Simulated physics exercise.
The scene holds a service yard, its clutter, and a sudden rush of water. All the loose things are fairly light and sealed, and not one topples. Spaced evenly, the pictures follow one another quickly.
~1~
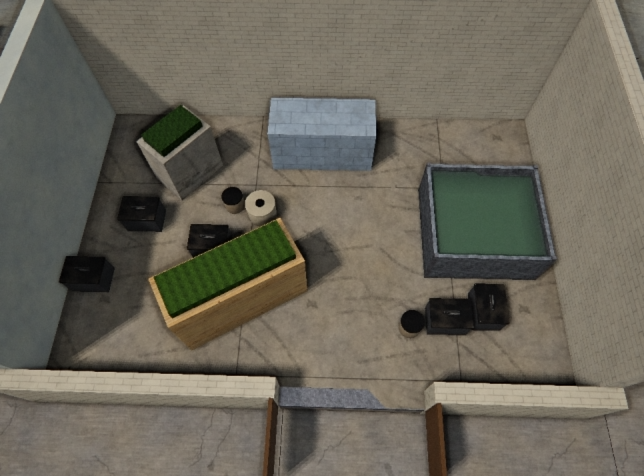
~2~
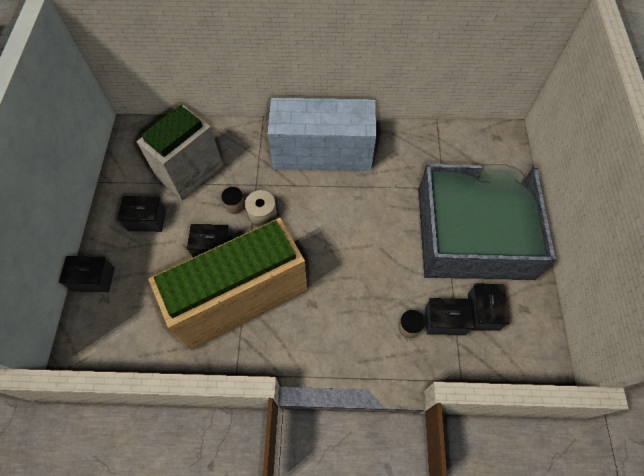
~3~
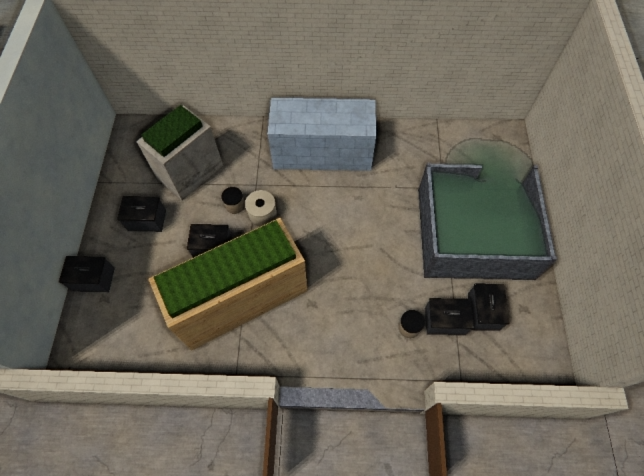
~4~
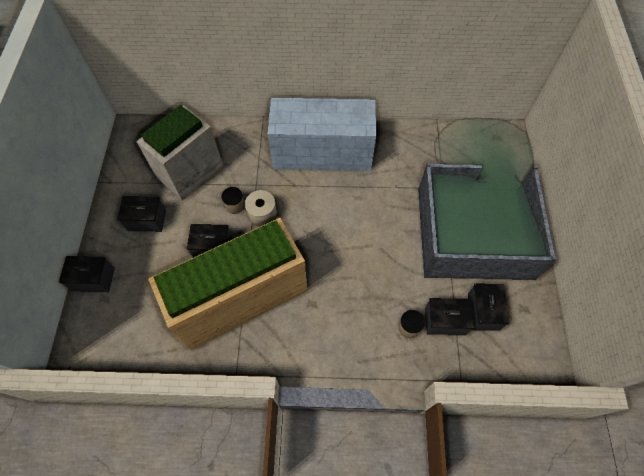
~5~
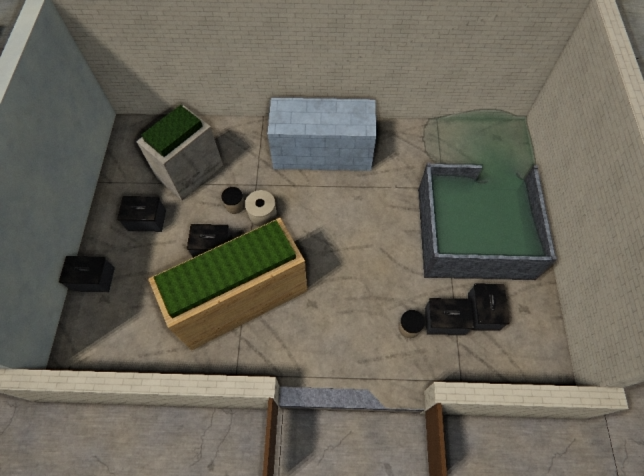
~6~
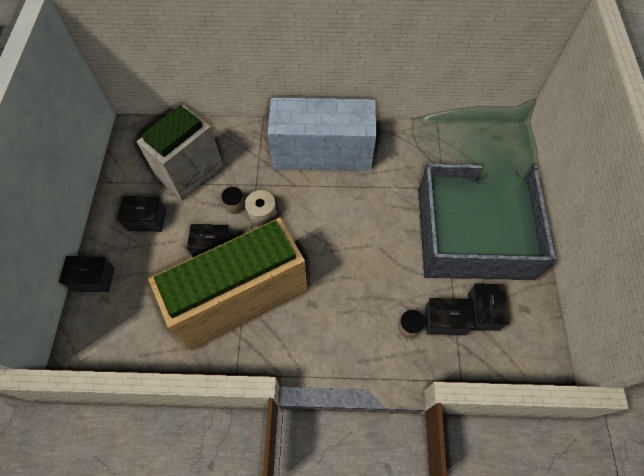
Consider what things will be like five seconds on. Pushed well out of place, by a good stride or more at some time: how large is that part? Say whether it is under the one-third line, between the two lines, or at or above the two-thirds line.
It is under the one-third line.
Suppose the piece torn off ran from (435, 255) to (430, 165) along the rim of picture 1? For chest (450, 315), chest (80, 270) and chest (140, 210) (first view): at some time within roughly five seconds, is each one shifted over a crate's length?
Outcome by item - short of that distance / displaced that far / displaced that far.
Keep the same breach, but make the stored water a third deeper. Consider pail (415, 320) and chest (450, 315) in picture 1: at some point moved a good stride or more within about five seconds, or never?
Lab note, in order: Reached that mark / stayed below that mark.
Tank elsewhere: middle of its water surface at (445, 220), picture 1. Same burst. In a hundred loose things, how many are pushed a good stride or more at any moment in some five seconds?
It works out near 0 %.
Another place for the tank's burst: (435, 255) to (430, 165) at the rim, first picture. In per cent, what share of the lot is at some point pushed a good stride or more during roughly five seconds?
About 60 per cent.
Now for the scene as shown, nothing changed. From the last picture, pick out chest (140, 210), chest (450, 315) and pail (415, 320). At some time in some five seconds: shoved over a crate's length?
One, under that distance; two, under that distance; three, displaced that much.
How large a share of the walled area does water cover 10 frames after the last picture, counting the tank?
I'd put it near 25 percent.
A moment on, 0 of 8 are well off their spots; 0 afloat.
Next, 0 of 8 are well off their spots; 0 afloat.
Later, 0 of 8 are well off their spots; 0 afloat.
In the end, 1 of 8 are well off their spots, and 1 have been at some point; 0 afloat.
